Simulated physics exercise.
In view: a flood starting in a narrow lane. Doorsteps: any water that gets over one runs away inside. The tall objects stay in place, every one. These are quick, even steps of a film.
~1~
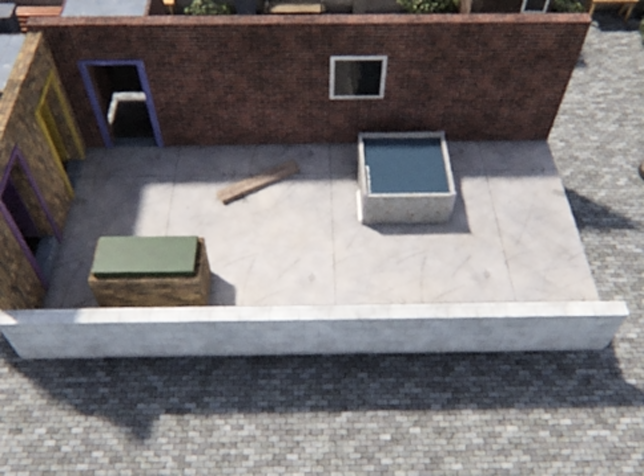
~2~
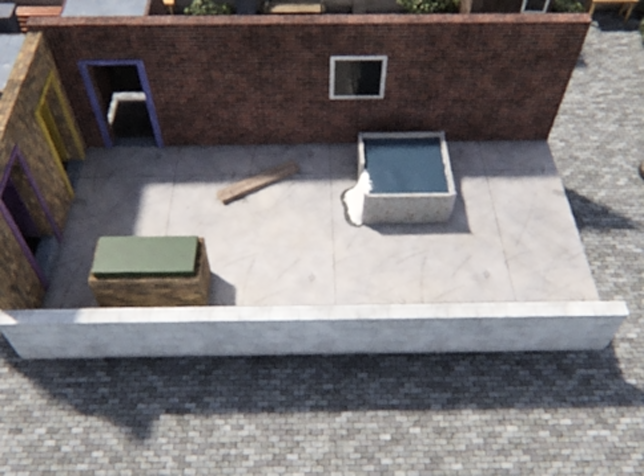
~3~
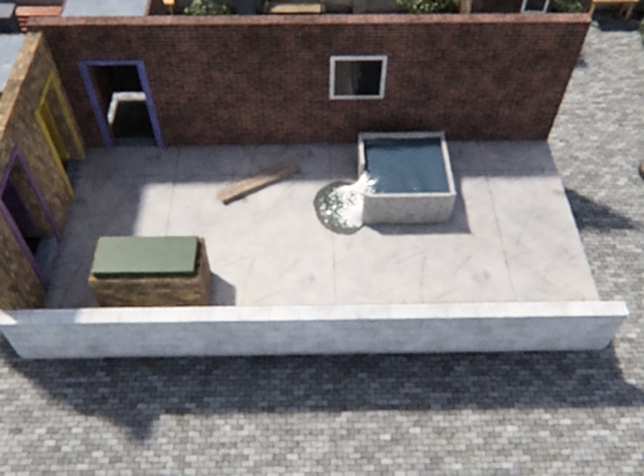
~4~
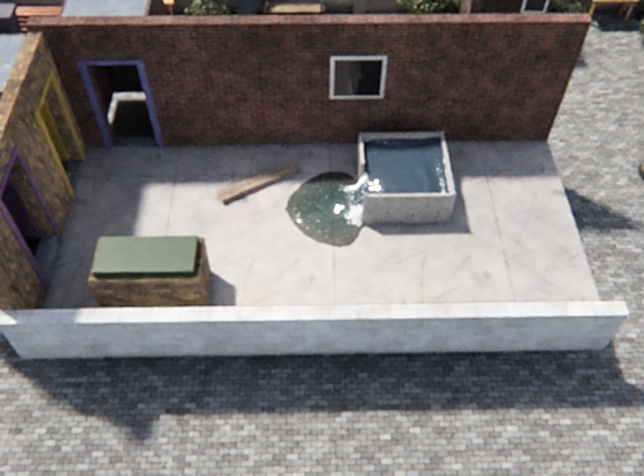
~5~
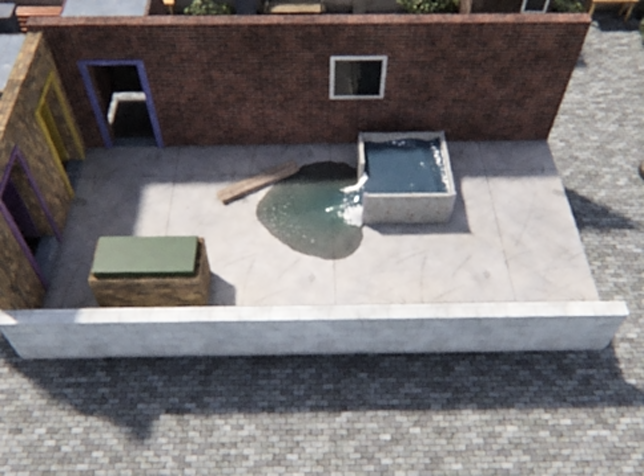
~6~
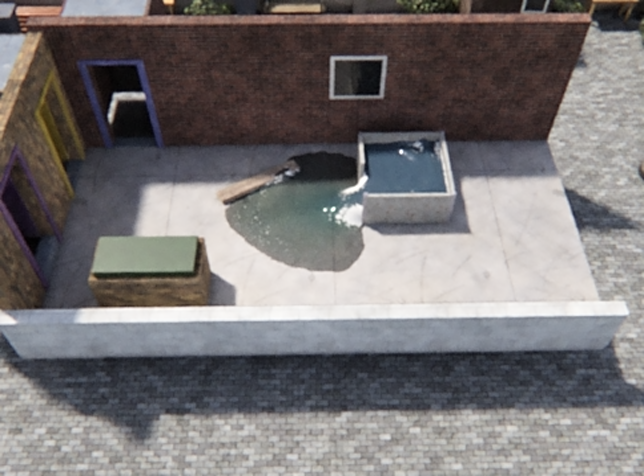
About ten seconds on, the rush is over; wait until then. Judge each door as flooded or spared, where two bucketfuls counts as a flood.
The yellow door is flooded, the purple door is spared, the blue door is flooded.
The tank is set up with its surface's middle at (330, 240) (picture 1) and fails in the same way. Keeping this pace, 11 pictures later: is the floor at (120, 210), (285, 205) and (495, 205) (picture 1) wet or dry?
Soaked, bone-dry, bone-dry.
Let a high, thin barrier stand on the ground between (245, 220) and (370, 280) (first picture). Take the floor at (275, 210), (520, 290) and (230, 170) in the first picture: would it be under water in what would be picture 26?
Submerged, untouched, submerged.
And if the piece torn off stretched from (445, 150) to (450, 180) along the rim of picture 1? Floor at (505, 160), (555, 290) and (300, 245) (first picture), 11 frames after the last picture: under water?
In turn: Wet, covered, no water.
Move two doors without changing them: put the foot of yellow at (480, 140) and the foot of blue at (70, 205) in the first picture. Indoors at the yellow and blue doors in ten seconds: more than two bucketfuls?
So the yellow one ends up below and the blue one ends up above.
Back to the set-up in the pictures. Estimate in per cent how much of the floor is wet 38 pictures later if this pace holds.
Roughly 55 per cent.
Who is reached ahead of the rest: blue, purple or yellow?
It would be the purple-painted one.
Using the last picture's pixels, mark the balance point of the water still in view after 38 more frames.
Around pixel (218, 231).
A moment on, water covers 30 % of the floor; the yellow door not reached, the purple door not reached, the blue door not reached.
Next, water covers 45 % of the floor; the yellow door not reached, the purple door wet at the sill, nothing in, the blue door not reached.
Then, water covers 50 % of the floor; the yellow door wet at the sill, nothing in, the purple door under two buckets in, the blue door wet at the sill, nothing in.
Later, water covers 55 % of the floor; the yellow door over two buckets in, the purple door under two buckets in, the blue door over two buckets in.
In the end, water covers 70 % of the floor; the yellow door over two buckets in, the purple door under two buckets in, the blue door far over two buckets in.
